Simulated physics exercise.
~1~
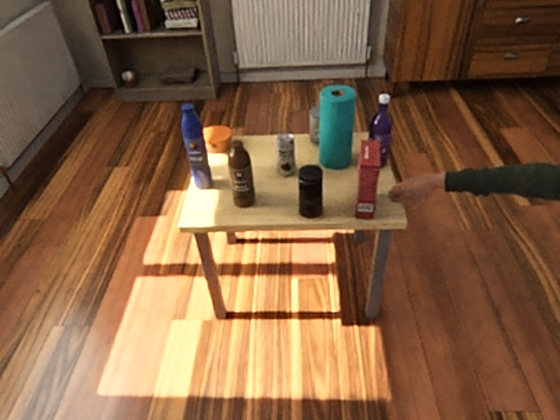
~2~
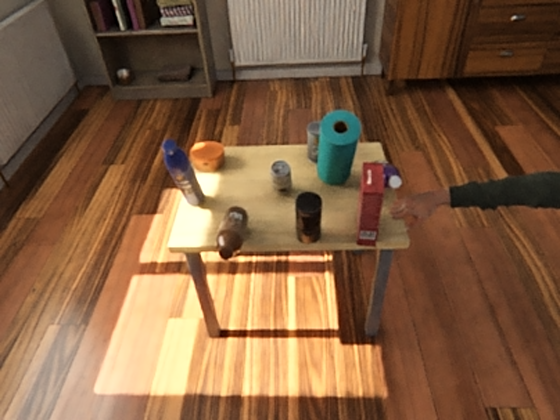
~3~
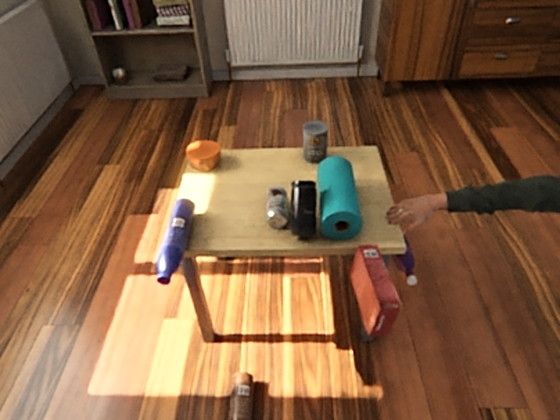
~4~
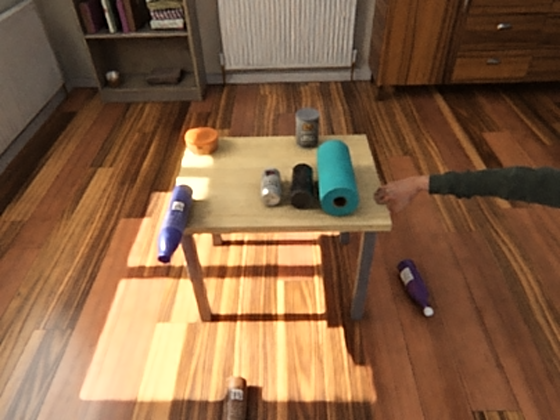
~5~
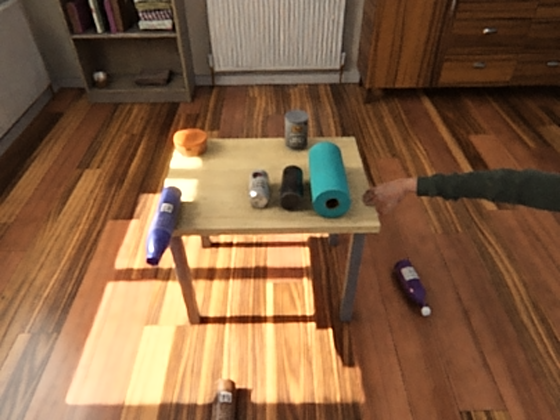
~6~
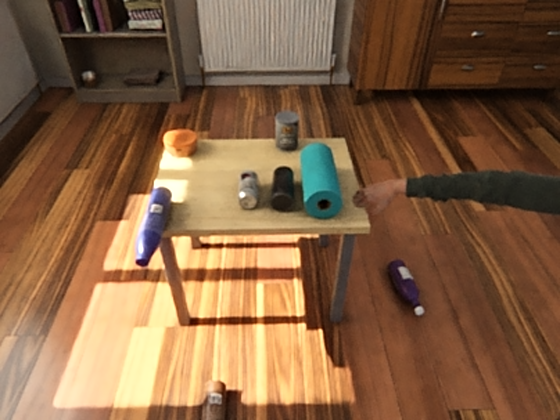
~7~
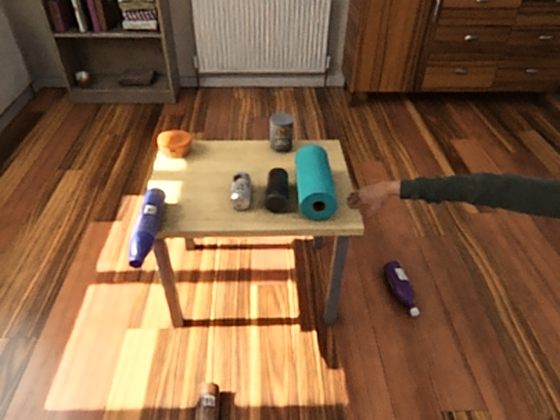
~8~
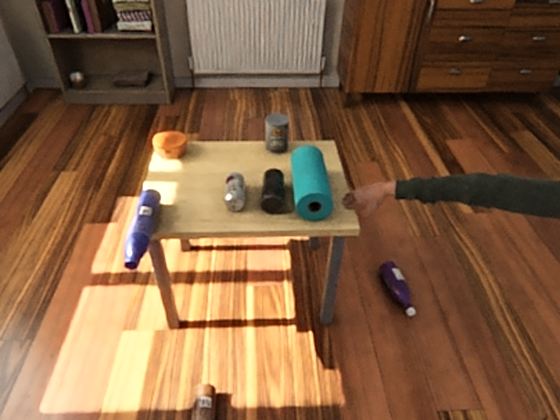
A sunlit room with a striped wooden floor is seen from above and in front of a small pale table, a sleeved arm reaching to its right edge. On top stand blue and brown bottles at left, an orange tub behind, small cans and a black jar midway, and a turquoise roll, red packet and purple bottle at right. The table jolts, and the bottles tip over. The brown bottle, red packet and purple bottle drop off, while the roll topples. The blue bottle ends lying beyond the left edge, the tub and grey tin still upright.
